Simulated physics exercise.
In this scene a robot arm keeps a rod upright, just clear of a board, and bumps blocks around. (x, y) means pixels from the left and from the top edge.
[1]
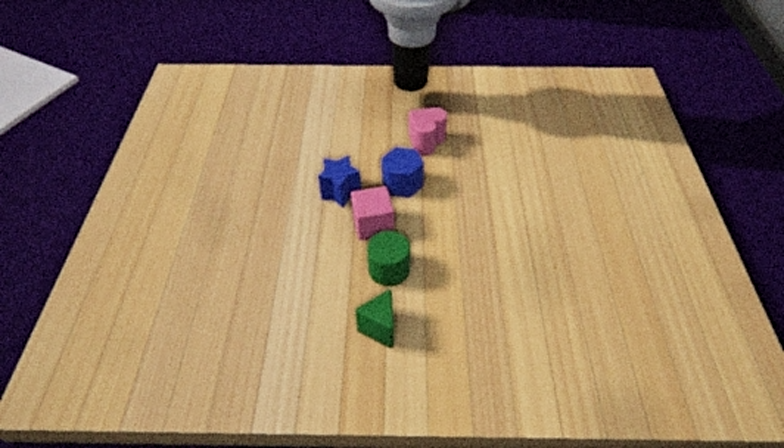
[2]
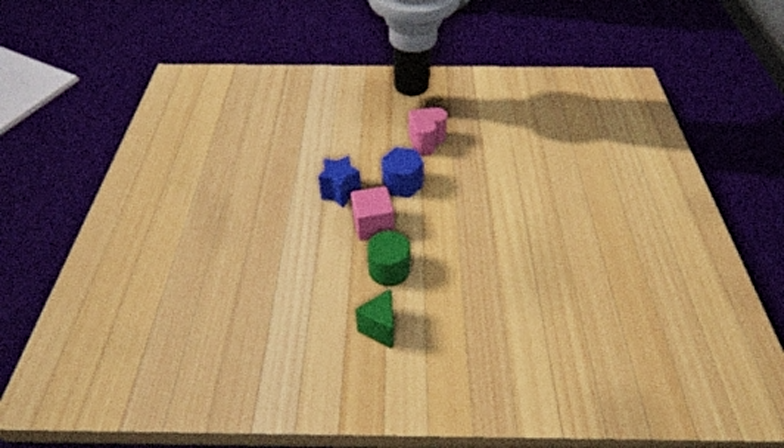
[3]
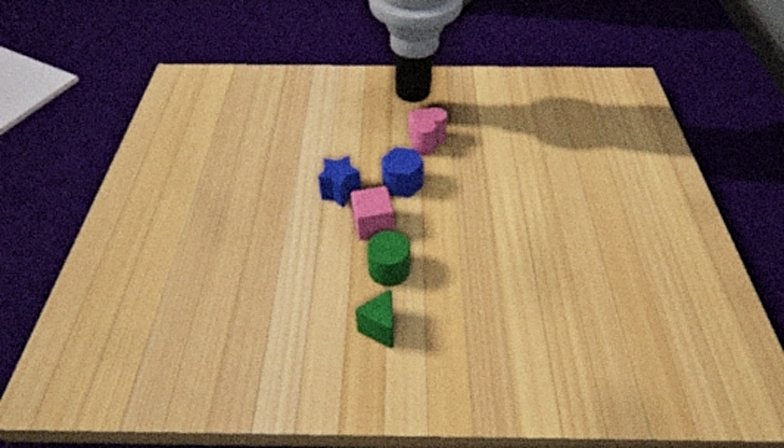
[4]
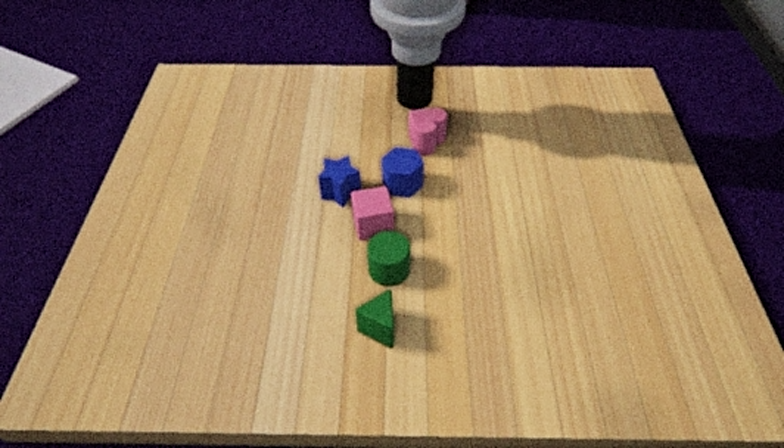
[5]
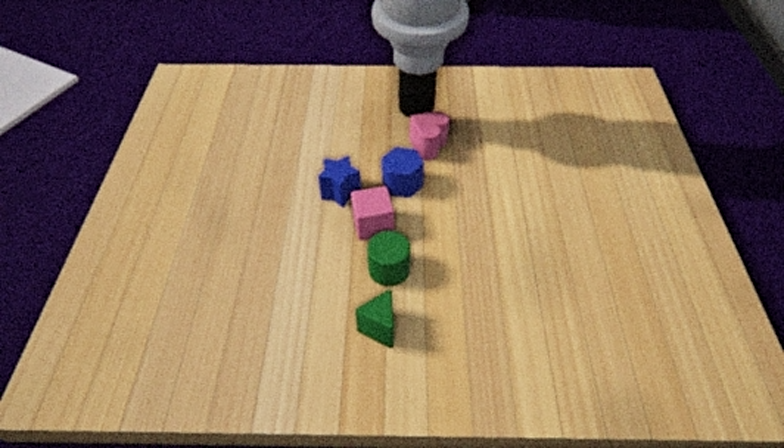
A grey robotic arm with a black rod tip moves slightly toward the viewer at the far edge of a pale wooden board, seen from above at an angle by a still camera. Below it lie a pink heart, a blue hexagon with a blue star to its left, a pink cube, a green cylinder and a green triangle. The rod closes on the heart and nudges it slightly, while the other blocks stay still.
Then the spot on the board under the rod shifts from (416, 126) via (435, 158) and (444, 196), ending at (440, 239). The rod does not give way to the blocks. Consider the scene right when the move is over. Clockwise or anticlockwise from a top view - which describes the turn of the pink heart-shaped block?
Verdict: Counterclockwise.
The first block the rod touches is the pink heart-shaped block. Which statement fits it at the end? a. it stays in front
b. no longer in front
Letter b.
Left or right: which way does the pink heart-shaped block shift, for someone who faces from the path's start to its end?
It slides leftward.
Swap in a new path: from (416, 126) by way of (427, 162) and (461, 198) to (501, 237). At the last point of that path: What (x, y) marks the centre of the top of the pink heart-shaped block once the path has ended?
Put as a pixel place, it's (524, 244).
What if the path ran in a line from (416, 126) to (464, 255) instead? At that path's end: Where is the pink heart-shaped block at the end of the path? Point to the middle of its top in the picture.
Most likely (509, 243).
On the path given first. One third of the way, rod at (436, 141); pink heart-shaped block at (454, 156).
Two thirds of the way, rod at (445, 180); pink heart-shaped block at (473, 195), turned 35° anticlockwise.
At the end, rod at (442, 222); blue hexagon in place; pink heart-shaped block at (484, 215), turned 65° anticlockwise.
